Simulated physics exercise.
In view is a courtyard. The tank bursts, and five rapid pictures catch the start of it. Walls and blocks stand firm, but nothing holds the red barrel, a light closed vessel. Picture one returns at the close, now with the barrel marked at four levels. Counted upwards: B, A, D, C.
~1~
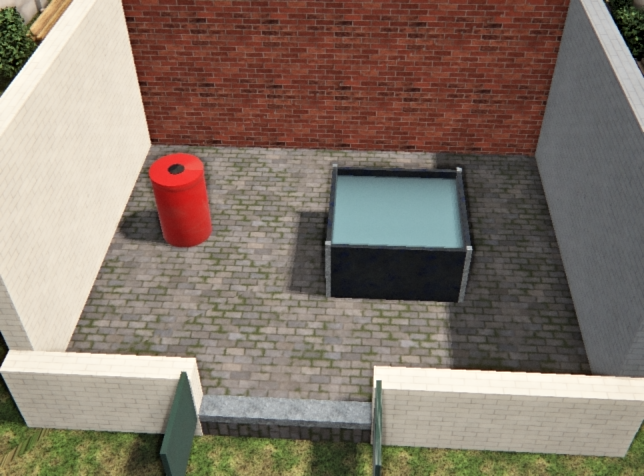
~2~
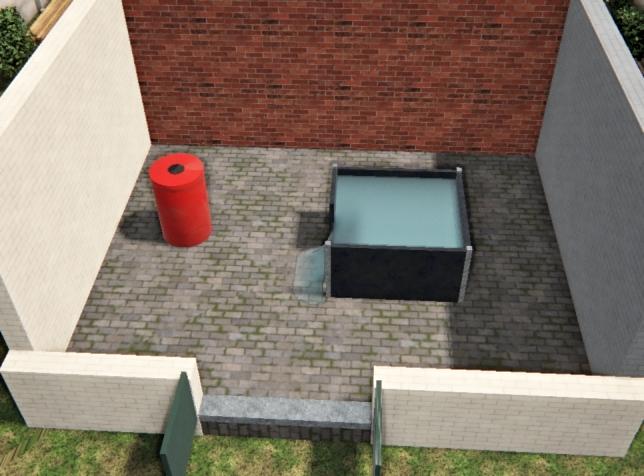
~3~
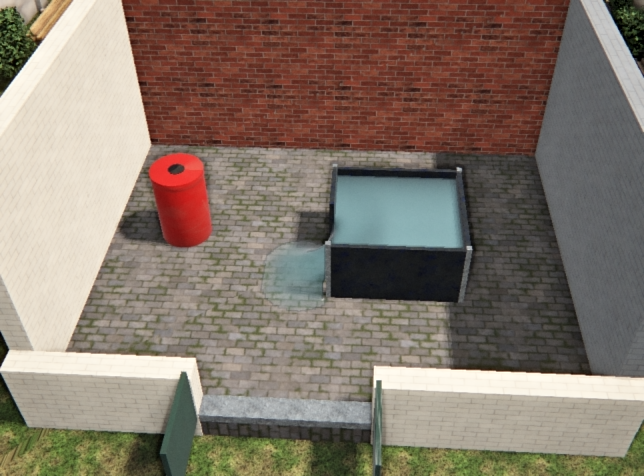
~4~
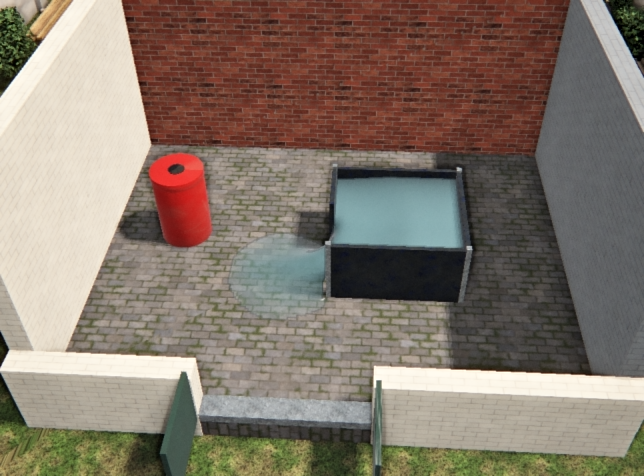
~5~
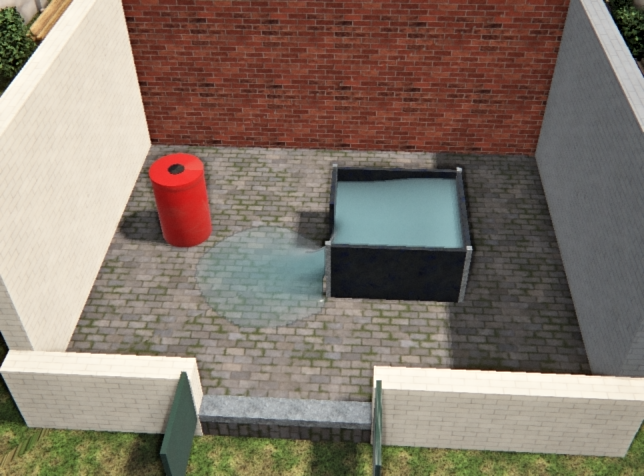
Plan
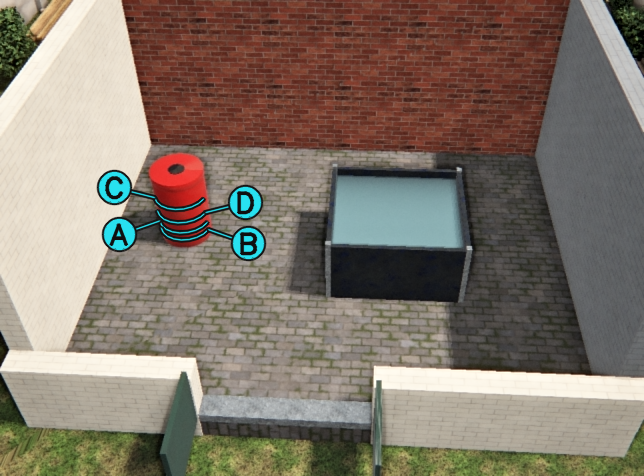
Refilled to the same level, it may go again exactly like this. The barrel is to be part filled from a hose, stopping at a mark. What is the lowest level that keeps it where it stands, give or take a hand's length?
I would pick level A.
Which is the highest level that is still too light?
It is B.
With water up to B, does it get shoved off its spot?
Yes.
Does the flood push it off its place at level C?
No.
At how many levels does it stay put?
Three.
On the marked copy, A at (179, 232); B at (181, 240); C at (175, 209); D at (177, 222); from the bottom up B, A, D, C.
For level A, it does not move.
For level B, it is pushed about half its own width away.
For level C, it does not move.
For level D, it does not move.
